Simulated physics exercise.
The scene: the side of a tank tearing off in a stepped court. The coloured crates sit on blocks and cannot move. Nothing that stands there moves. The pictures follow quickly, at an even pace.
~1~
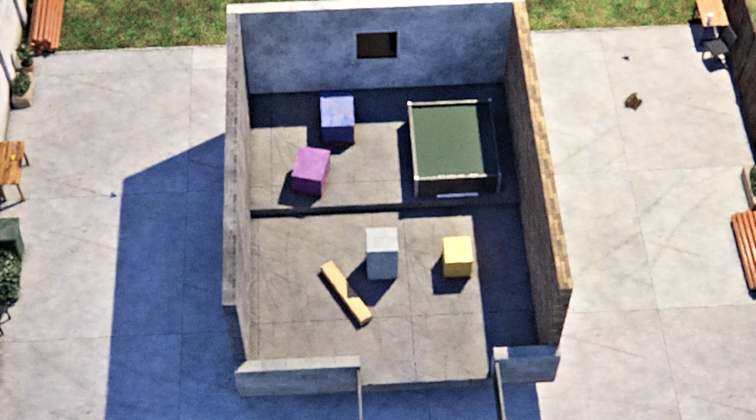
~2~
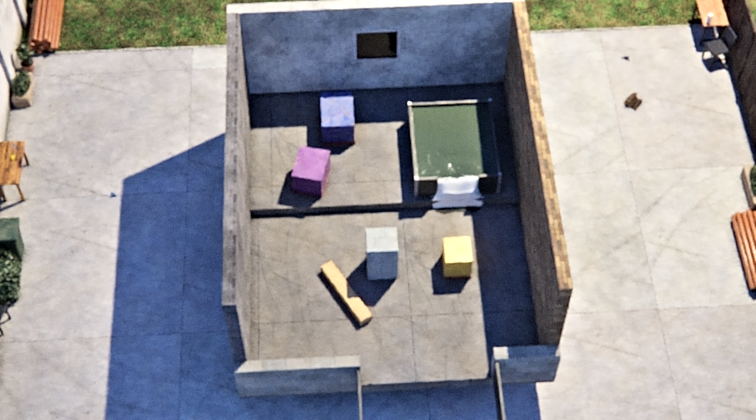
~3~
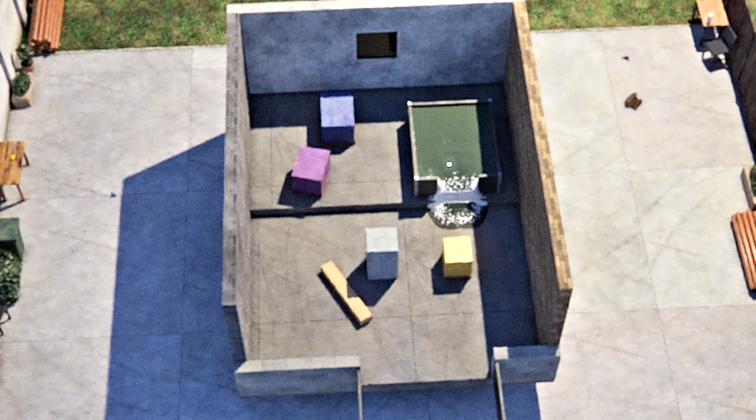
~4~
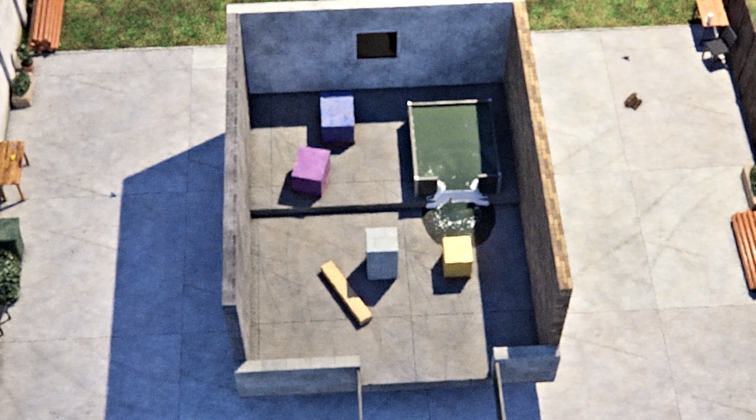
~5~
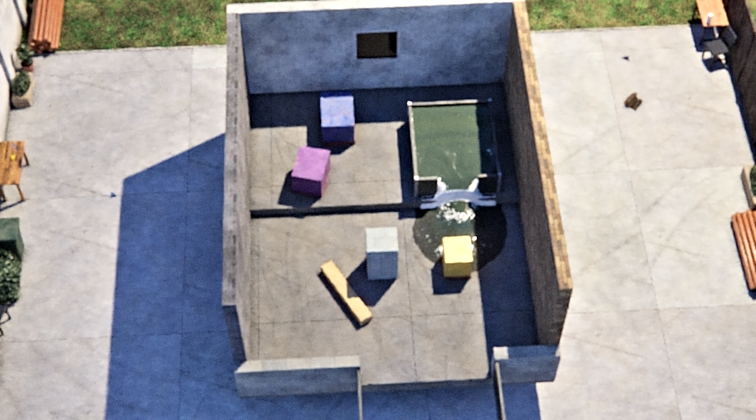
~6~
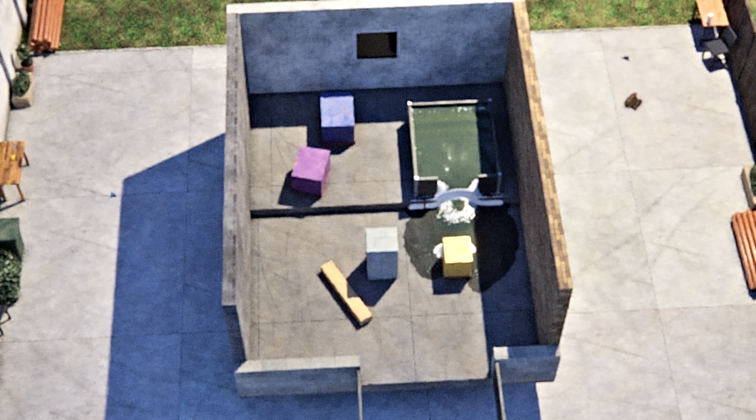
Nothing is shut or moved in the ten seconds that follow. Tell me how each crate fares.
One by one: The blue crate escapes dry; the yellow crate is wetted; the purple crate escapes dry.
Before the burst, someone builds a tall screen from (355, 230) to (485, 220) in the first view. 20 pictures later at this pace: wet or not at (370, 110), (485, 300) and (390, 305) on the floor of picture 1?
One after the other: Free of water, covered, dry.
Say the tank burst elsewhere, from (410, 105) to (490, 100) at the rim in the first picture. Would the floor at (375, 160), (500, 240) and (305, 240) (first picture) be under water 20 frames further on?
In turn: Flooded, under water, free of water.
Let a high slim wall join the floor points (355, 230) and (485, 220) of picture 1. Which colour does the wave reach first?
It is the yellow one.
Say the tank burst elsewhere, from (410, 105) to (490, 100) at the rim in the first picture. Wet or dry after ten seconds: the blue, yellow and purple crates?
My reading: The blue crate ends up wet; the yellow crate remains dry; the purple crate ends up wet.
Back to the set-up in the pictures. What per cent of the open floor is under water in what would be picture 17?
Roughly 30 per cent.
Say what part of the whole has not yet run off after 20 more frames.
Near 94 in a hundred.
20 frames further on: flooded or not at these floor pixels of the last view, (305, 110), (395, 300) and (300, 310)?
One after the other: Dry, awash, clear.
A moment on, water covers 20 % of the floor; the blue crate not reached, the yellow crate water round its plinth, the purple crate not reached.
Next, water covers 30 % of the floor; the blue crate not reached, the yellow crate water round its plinth, the purple crate not reached.
Then, water covers 45 % of the floor; the blue crate not reached, the yellow crate water round its plinth, the purple crate not reached.
Later, water covers 55 % of the floor; the blue crate not reached, the yellow crate water round its plinth, the purple crate not reached.
In the end, water covers 60 % of the floor; the blue crate stayed above the water, the yellow crate was topped, the purple crate stayed above the water.
